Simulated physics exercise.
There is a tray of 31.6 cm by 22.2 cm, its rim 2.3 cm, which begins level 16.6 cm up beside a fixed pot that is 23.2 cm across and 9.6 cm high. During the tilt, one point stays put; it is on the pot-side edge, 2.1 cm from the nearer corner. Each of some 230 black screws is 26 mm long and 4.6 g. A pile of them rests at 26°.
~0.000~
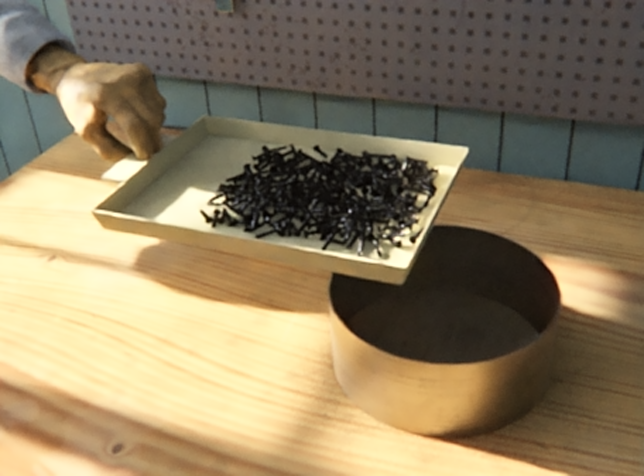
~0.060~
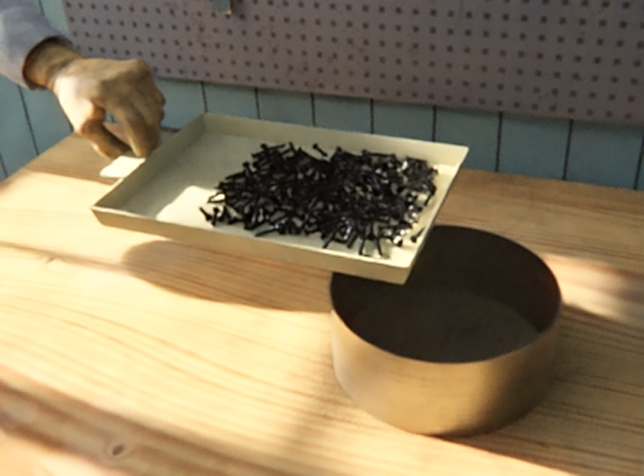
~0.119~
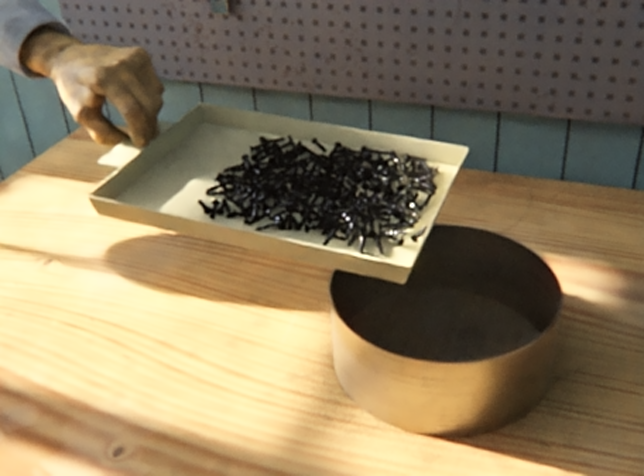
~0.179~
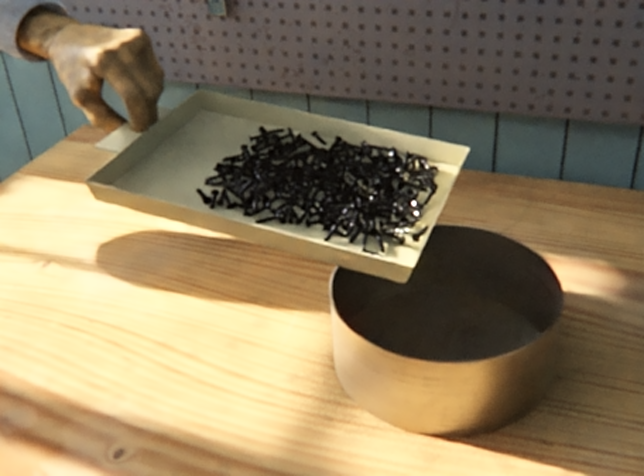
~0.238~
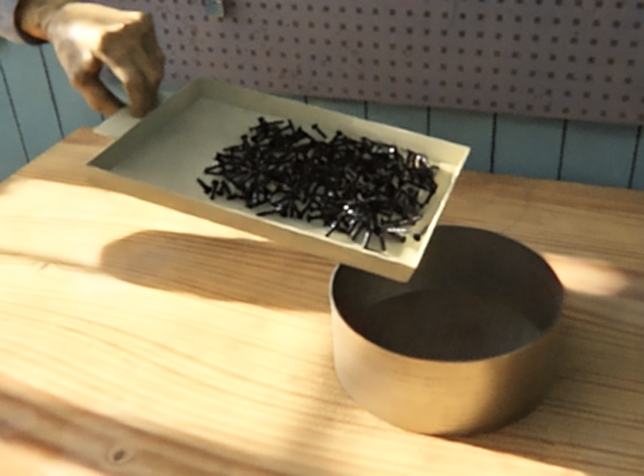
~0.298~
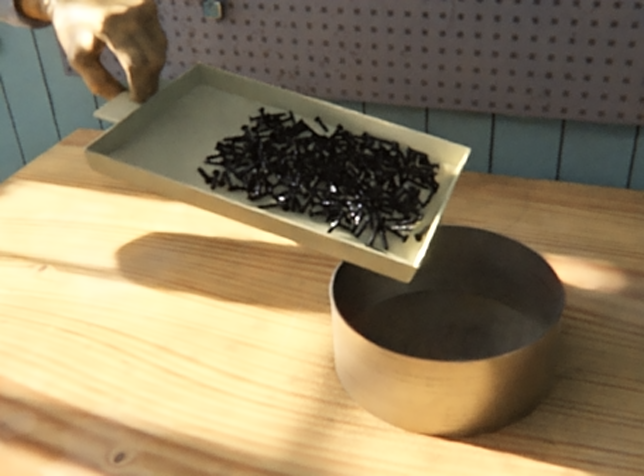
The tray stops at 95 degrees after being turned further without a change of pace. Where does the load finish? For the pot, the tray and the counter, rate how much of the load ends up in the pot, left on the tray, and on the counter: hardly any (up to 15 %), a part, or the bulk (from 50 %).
Pot: The bulk; tray: Hardly any; counter: Hardly any.
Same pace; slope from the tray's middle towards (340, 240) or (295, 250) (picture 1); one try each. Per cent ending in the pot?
Estimate: Some 40 % and some 5 % respectively.
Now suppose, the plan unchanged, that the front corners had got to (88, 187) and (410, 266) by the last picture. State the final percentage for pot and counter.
You'd end with pot at 10 and counter at 90.
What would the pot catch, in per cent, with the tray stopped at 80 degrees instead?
Roughly 80 %.
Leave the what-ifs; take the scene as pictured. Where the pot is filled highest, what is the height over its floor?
It reaches roughly 2.5 cm.
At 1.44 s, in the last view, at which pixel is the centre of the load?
Load centre est.: (448, 193) px.
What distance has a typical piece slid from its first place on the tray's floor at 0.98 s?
Displacement on the tray: Roughly 9 cm.
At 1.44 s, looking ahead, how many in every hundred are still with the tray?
About 90 per cent.
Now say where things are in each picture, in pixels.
Tray tilt 0 degrees, front corners at (98, 208) and (402, 263); middle of the pieces at (328, 196); pot at (443, 286), in the first frame.
Tray tilt 1 degrees, front corners at (96, 205) and (403, 262); middle of the pieces at (328, 195), in the second frame.
Tray tilt 3 degrees, front corners at (94, 194) and (406, 262), lowest corner right back; middle of the pieces at (328, 191), in the third frame.
Tray tilt 7 degrees, front corners at (92, 179) and (409, 261), lowest corner right back; middle of the pieces at (329, 185), in the fourth frame.
Tray tilt 10 degrees, front corners at (91, 164) and (411, 261), lowest corner right back; middle of the pieces at (330, 180), in the fifth frame.
Tray tilt 13 degrees, front corners at (91, 148) and (414, 262), lowest corner right back; middle of the pieces at (331, 175); pot at (445, 284). Its pace works out near 55 degrees a second, in the sixth frame.
After 0.98 s, tilt 51 degrees; the tray holds 100 %, the pot 0 %.
Then, at 1.44 s, tilt 77 degrees; the tray holds 90 %, the pot 5 %.
Then, at 1.97 s, tilt 95 degrees; the tray holds 0 %, the pot 90 %.
By 2.7 s all is still; pot 95 %, tray 0 %, counter 5 %.
